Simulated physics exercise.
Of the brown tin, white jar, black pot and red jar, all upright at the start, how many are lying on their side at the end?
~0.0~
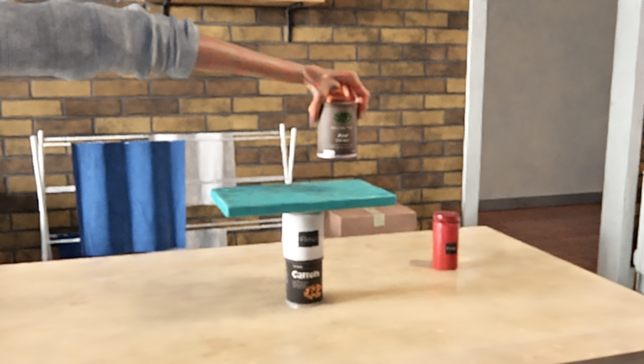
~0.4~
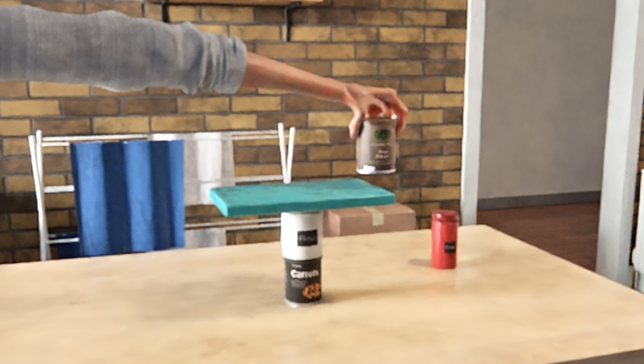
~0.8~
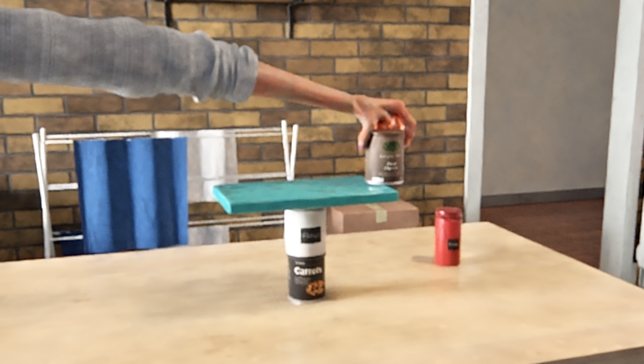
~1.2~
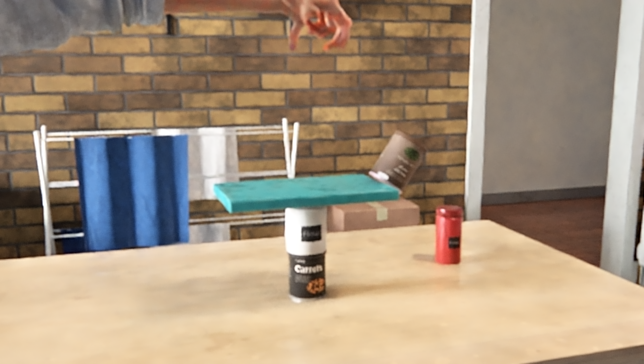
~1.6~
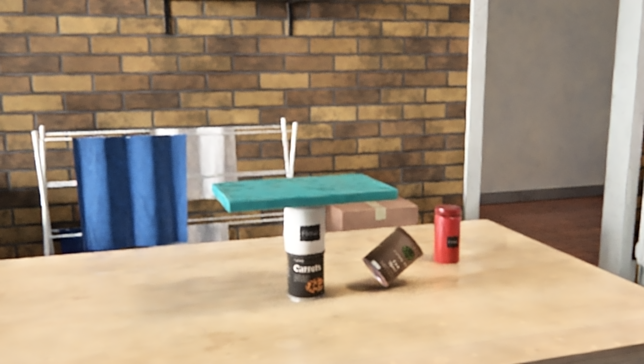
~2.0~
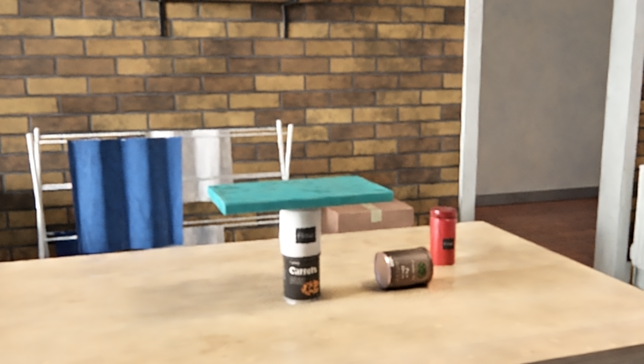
One of them is lying on its side at the end, the brown tin.
